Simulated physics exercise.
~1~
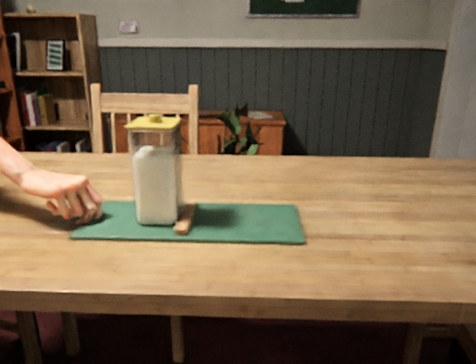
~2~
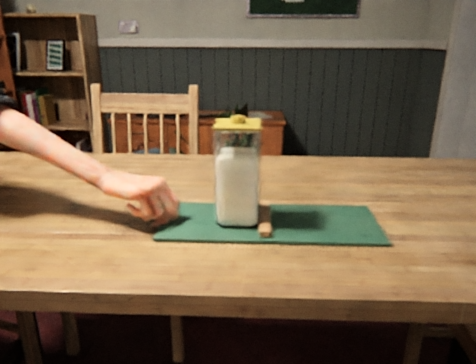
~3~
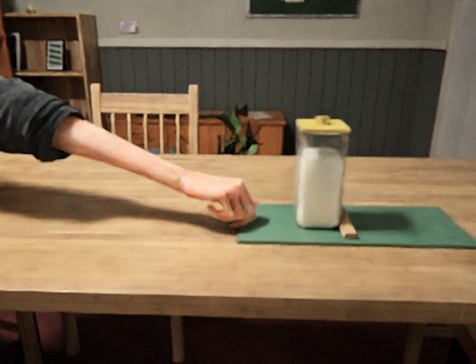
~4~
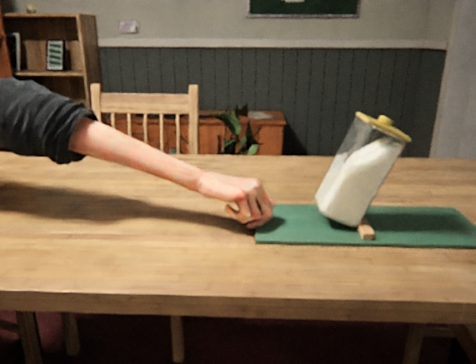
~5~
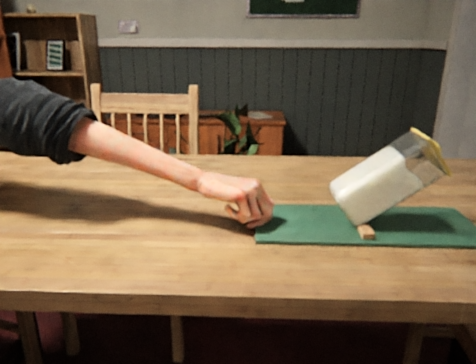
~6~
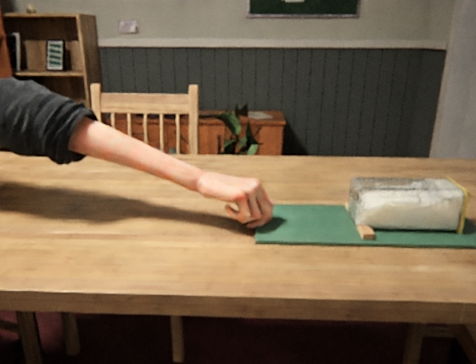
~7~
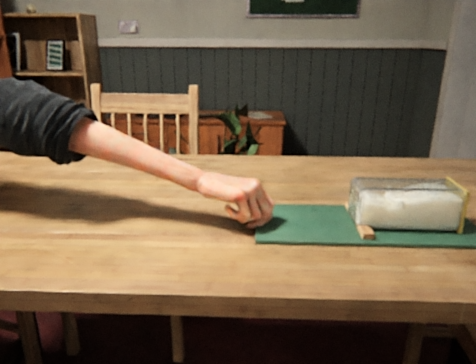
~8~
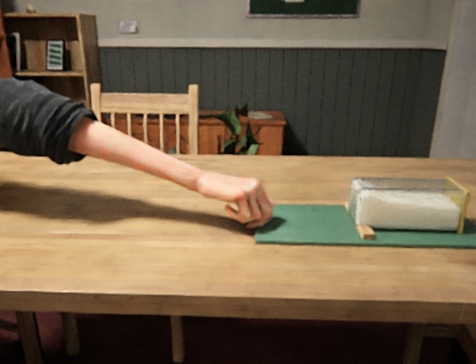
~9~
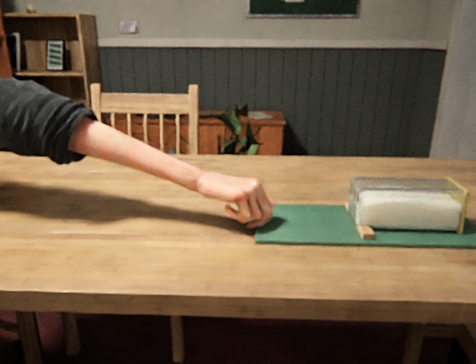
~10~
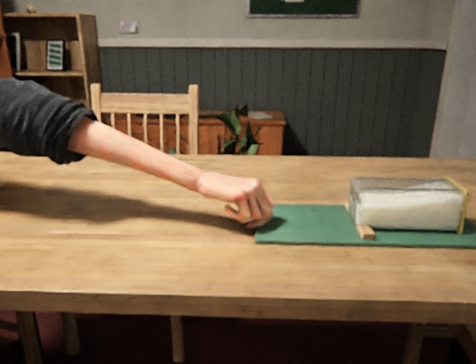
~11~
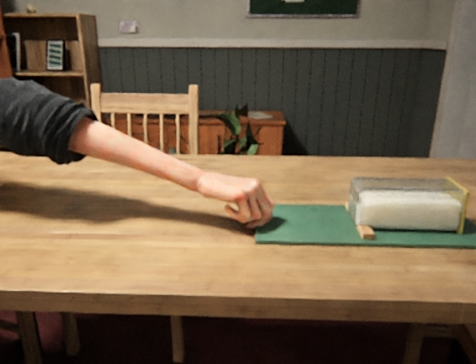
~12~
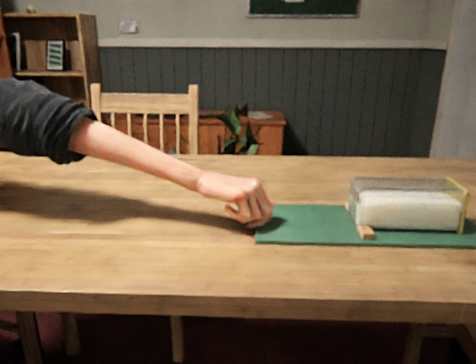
A tall clear container of white liquid with a yellow cap toppled over to the right when the green board under it, slid rightward across a wooden table by a hand, came to a stop; it ended lying on its side beyond a small wooden strip.
